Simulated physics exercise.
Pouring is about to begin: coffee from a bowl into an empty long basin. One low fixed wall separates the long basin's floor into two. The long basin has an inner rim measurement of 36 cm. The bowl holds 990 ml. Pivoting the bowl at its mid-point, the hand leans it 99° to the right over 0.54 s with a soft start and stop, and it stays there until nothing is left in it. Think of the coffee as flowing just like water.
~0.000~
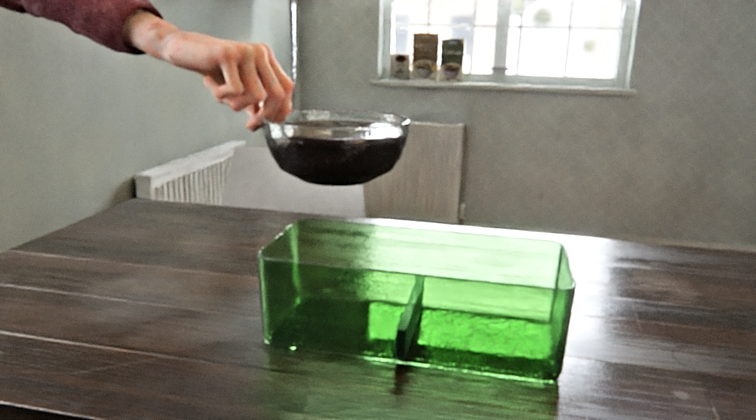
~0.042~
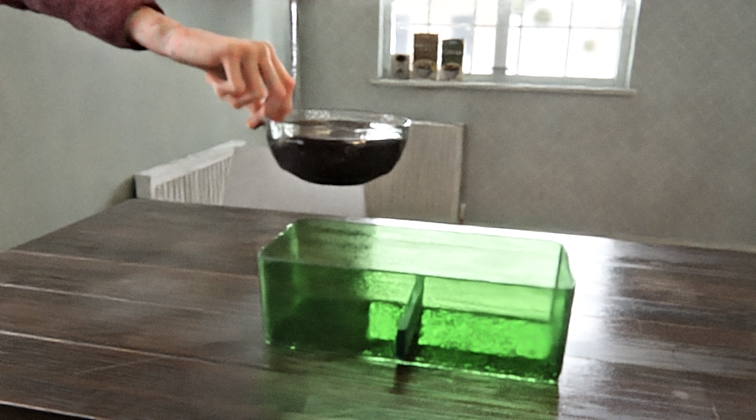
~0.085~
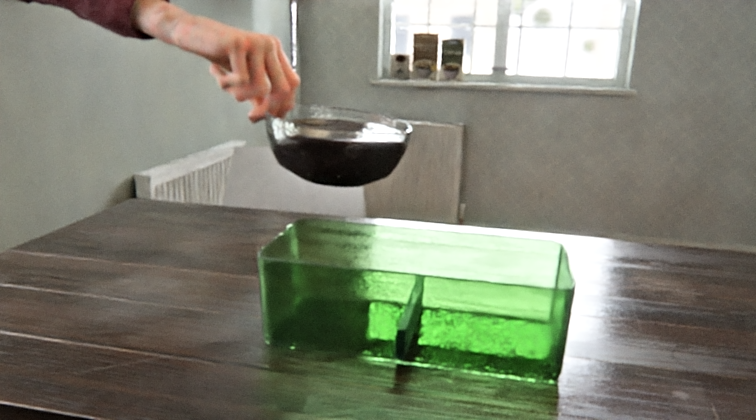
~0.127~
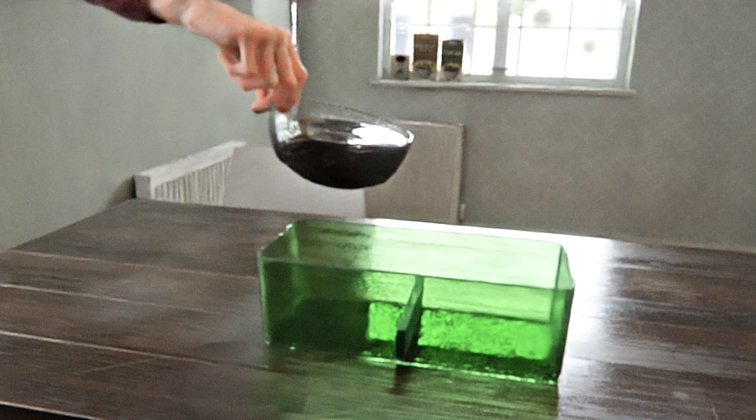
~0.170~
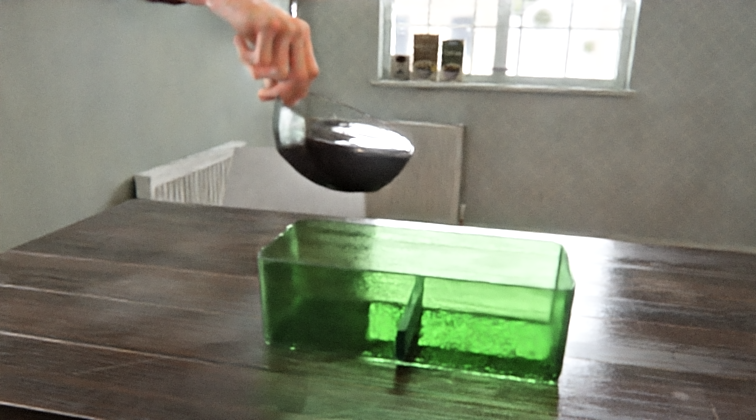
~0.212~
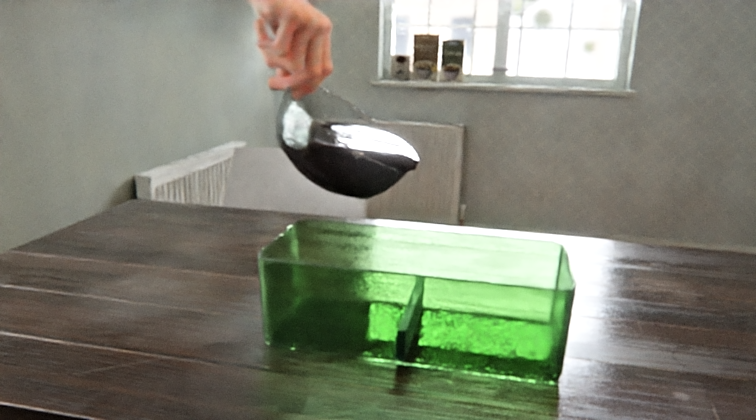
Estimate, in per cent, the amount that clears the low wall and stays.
Roughly 60 percent.
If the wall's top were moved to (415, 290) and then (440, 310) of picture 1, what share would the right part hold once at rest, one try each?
60 % and 40 %.
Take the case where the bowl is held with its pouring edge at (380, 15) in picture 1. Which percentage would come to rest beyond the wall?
Result then: Approx. 60 %.
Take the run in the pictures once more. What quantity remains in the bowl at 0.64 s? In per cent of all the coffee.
About 1 percent.
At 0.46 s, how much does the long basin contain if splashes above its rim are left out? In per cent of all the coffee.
54 %, more or less.
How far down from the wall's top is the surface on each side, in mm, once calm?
The left side gives some 26 mm, the right side some 18 mm.
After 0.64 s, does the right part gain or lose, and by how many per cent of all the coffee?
Change in share is negative, near 6 percent.
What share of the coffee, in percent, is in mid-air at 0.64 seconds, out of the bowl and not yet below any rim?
Close to 10 %.
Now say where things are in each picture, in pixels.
In the first picture, it leans 0°; its right rim is at (407, 124); the coffee meets the walls at (274, 126) and (405, 133); the long basin's rim runs from (279, 237) to (570, 265); the wall's top is at (412, 303).
In the second picture, it leans 1°; its right rim is at (408, 126); the coffee meets the walls at (275, 125) and (406, 134).
In the third picture, it leans 6°; its right rim is at (409, 132); the coffee meets the walls at (276, 123) and (407, 138).
In the fourth picture, it leans 13°; its right rim is at (411, 141); the coffee meets the walls at (278, 121) and (408, 142).
In the fifth picture, it leans 22°; its right rim is at (411, 154); the coffee meets the walls at (282, 120) and (412, 149); 1 per cent is over the edge.
In the sixth picture, it leans 33°; its right rim is at (409, 168); the coffee meets the walls at (285, 122) and (401, 154); 6 per cent is over the edge.
Then, 0.46 s in, the tilt is 94° and 13 per cent is still to pour, 2 is left of the wall and 51 right of it.
Then, 0.64 s in, the tilt is 99° and 1 per cent is still to pour, 22 is left of the wall and 66 right of it.
Then, 0.83 s in, the tilt is 99° and 0 per cent is still to pour, 31 is left of the wall and 65 right of it.
Then, 1.04 s in, the tilt is 99° and 0 per cent is still to pour, 36 is left of the wall and 62 right of it.
Finally, 38 per cent lies left of the wall, 60 right of it and 2 outside.
